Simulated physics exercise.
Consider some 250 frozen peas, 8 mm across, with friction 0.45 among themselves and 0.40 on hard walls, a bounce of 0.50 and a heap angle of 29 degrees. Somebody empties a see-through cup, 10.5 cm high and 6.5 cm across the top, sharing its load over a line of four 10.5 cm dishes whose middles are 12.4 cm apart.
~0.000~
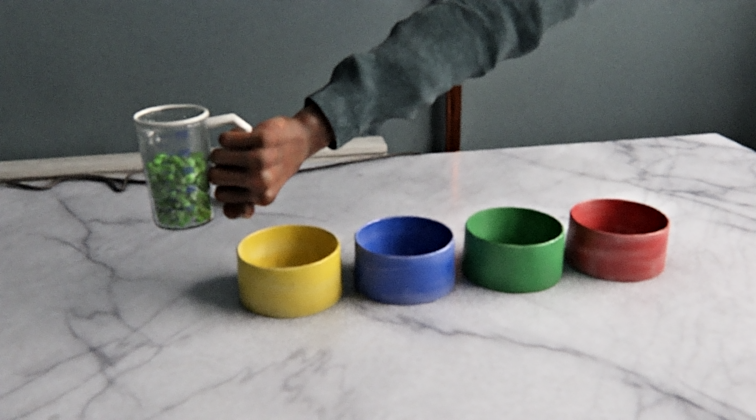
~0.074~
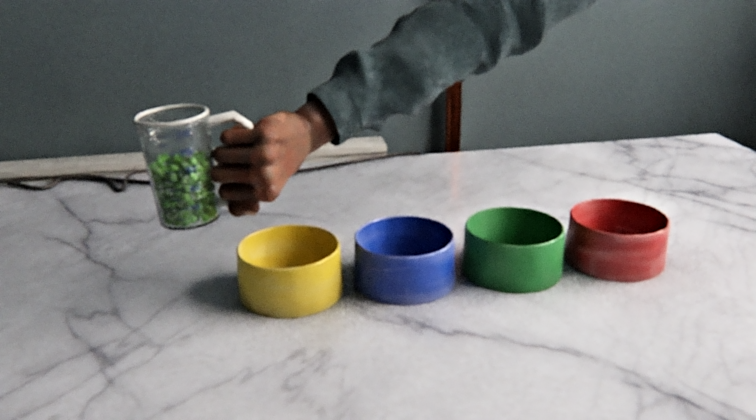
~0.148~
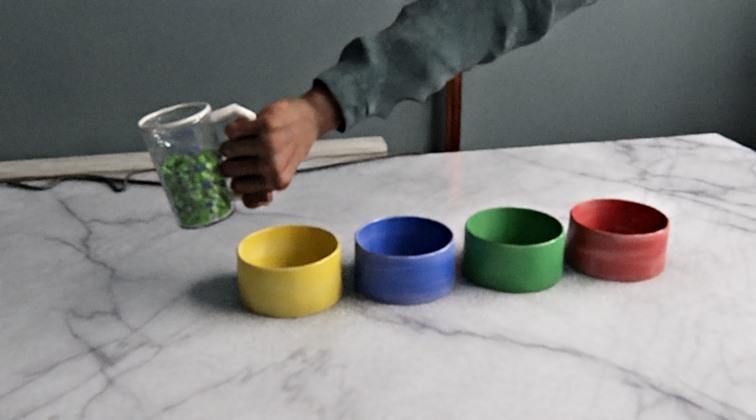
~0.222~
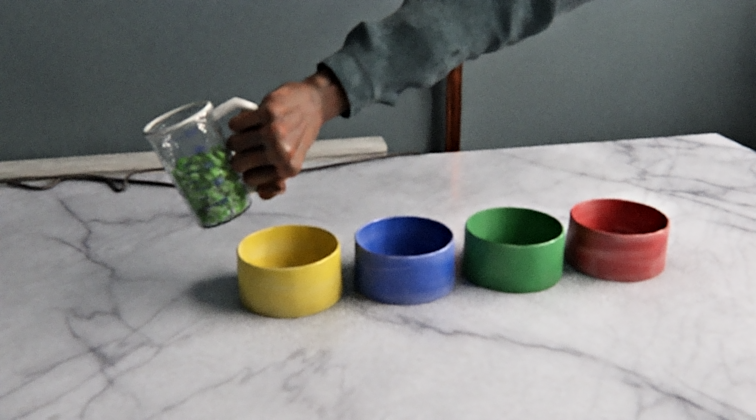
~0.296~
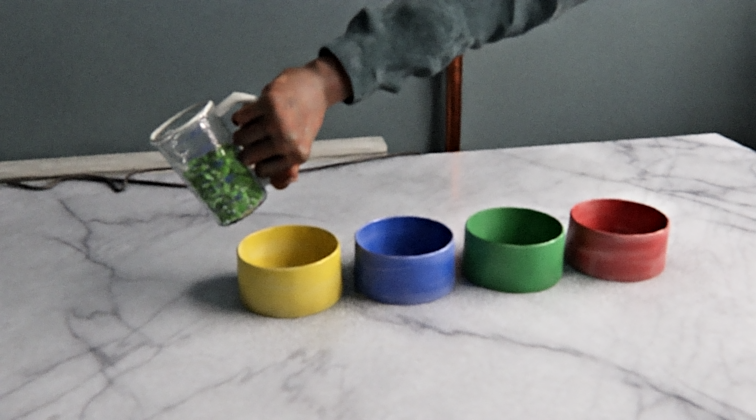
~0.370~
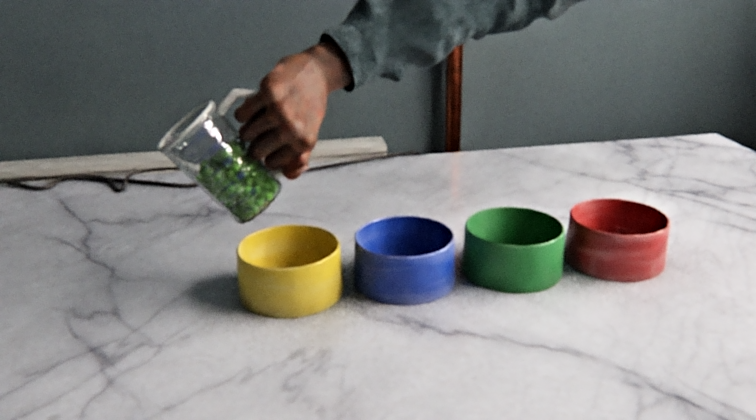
We see a hand holding a clear cup of small green pieces behind a row of yellow, blue, green and red dishes on a marbled table; the hand steadily tilts the cup while moving it slightly to the right.
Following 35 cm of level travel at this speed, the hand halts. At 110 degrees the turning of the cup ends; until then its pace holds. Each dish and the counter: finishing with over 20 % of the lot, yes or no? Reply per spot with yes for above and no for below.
Red: No, below. Blue: No, below. Green: No, below. Yellow: Yes, above. Counter: No, below.
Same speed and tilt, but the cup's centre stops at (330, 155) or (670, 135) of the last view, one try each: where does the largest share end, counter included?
First try: Yellow; second try: Yellow.
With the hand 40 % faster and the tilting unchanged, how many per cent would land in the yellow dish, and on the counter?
Shares - yellow 30, counter 20.
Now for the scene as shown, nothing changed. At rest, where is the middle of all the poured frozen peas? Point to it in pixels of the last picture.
Roughly (295, 277).
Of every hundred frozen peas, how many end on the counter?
The share comes to some 10 percent.
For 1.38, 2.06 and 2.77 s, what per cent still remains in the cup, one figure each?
Close to 30, 0 and 0 per cent respectively.
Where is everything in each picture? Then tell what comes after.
In the first frame, cup at (178, 168), tilt 0 degrees, lip at (135, 117), moved 0.0 cm; middle of the pieces at (181, 188); yellow dish at (289, 246); blue dish at (404, 236); green dish at (514, 226); red dish at (619, 216).
In the second frame, cup at (182, 168), tilt 3 degrees, lip at (136, 119), moved 0.3 cm; middle of the pieces at (186, 188).
In the third frame, cup at (191, 167), tilt 10 degrees, lip at (140, 124), moved 1.2 cm; middle of the pieces at (198, 186).
In the fourth frame, cup at (202, 166), tilt 19 degrees, lip at (145, 131), moved 2.3 cm; middle of the pieces at (211, 184).
In the fifth frame, cup at (213, 165), tilt 28 degrees, lip at (152, 138), moved 3.3 cm; middle of the pieces at (225, 182).
In the sixth frame, cup at (223, 165), tilt 36 degrees, lip at (160, 146), moved 4.3 cm; middle of the pieces at (238, 180); yellow dish at (289, 246); blue dish at (404, 236); green dish at (514, 226); red dish at (619, 216). The cup turns about 115 degrees a second and travels 14 cm a second.
After 1.38 s, tilt 110 degrees; cup holds 30 %, yellow 65 %.
After 2.06 s, tilt 110 degrees; cup holds 0 %, yellow 90 %.
After 2.77 s, tilt 110 degrees; cup holds 0 %, yellow 90 %.
At rest (3.1 s), red 0 %, blue 0 %, green 0 %, yellow 90 %, counter 10 %.
